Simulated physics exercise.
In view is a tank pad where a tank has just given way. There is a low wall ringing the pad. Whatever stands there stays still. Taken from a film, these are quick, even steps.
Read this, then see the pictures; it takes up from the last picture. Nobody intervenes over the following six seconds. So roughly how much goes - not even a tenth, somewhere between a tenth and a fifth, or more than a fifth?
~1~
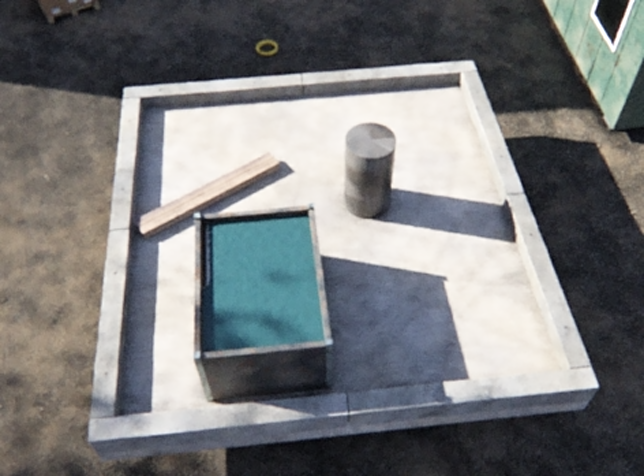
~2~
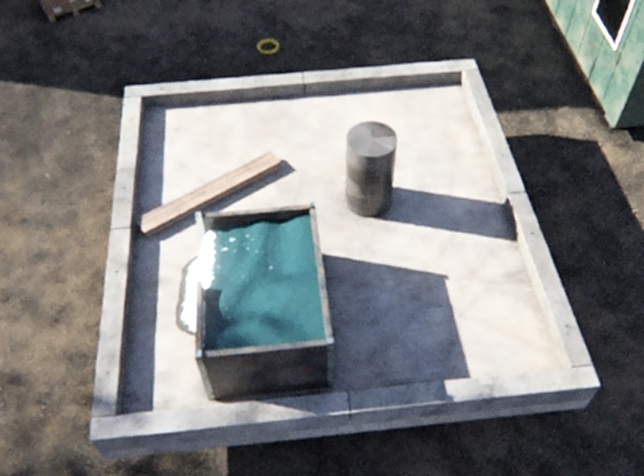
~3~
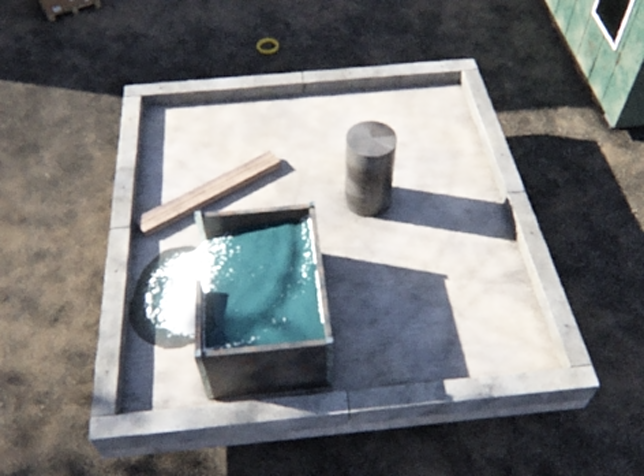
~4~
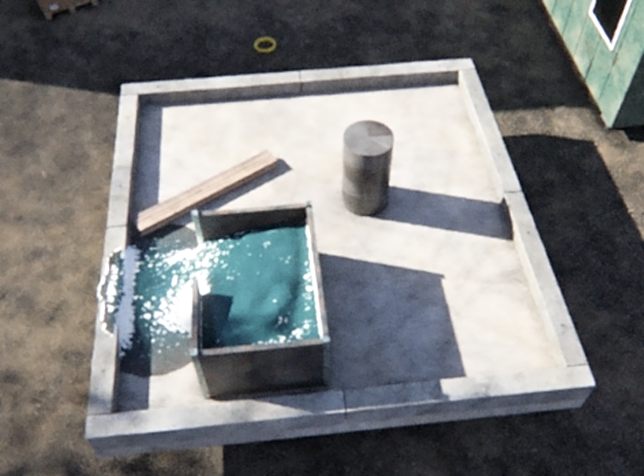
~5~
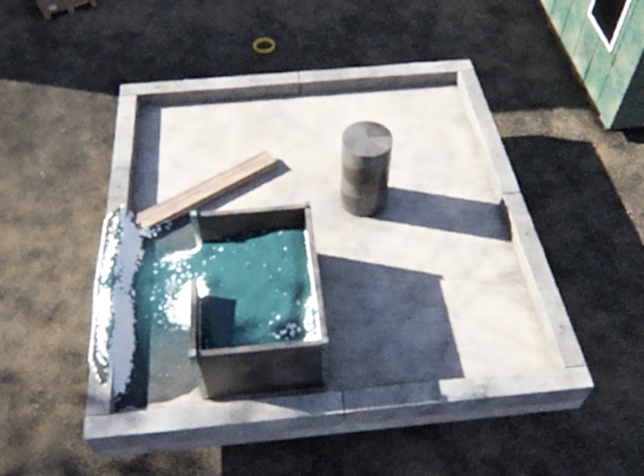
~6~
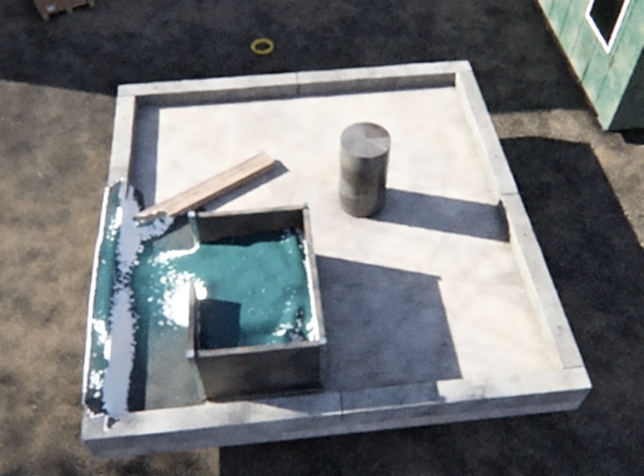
The water that escapes is beyond a fifth.
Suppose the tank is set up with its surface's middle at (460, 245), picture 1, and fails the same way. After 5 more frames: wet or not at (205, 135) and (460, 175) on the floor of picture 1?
In the order asked: Untouched and untouched.
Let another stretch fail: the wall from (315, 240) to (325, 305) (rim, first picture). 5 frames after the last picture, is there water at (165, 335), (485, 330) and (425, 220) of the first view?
Spared, soaked, soaked.
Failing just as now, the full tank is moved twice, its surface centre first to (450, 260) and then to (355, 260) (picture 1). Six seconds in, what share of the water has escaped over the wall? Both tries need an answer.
In turn: Around 8 and 12 per cent.
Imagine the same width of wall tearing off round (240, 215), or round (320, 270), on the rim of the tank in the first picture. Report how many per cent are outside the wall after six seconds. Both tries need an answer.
That's 4 in a hundred for the first try and 12 in a hundred for the second.
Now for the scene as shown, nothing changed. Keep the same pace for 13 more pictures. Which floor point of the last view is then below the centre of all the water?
I'd say near (217, 285).
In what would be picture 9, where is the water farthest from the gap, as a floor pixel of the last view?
Somewhere close to (138, 122).
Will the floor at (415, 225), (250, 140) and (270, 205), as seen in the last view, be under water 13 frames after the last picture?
First spot high and dry, second spot swamped, third spot swamped.
A moment on, water covers 15 % of the floor; the low wall has let 8 % over.
Next, water covers 20 % of the floor; the low wall has let 13 % over.
Then, water covers 40 % of the floor; the low wall has let 25 % over.
Later, water covers 60 % of the floor; the low wall has let 27 % over.
In the end, water covers 70 % of the floor; the low wall has let 27 % over.
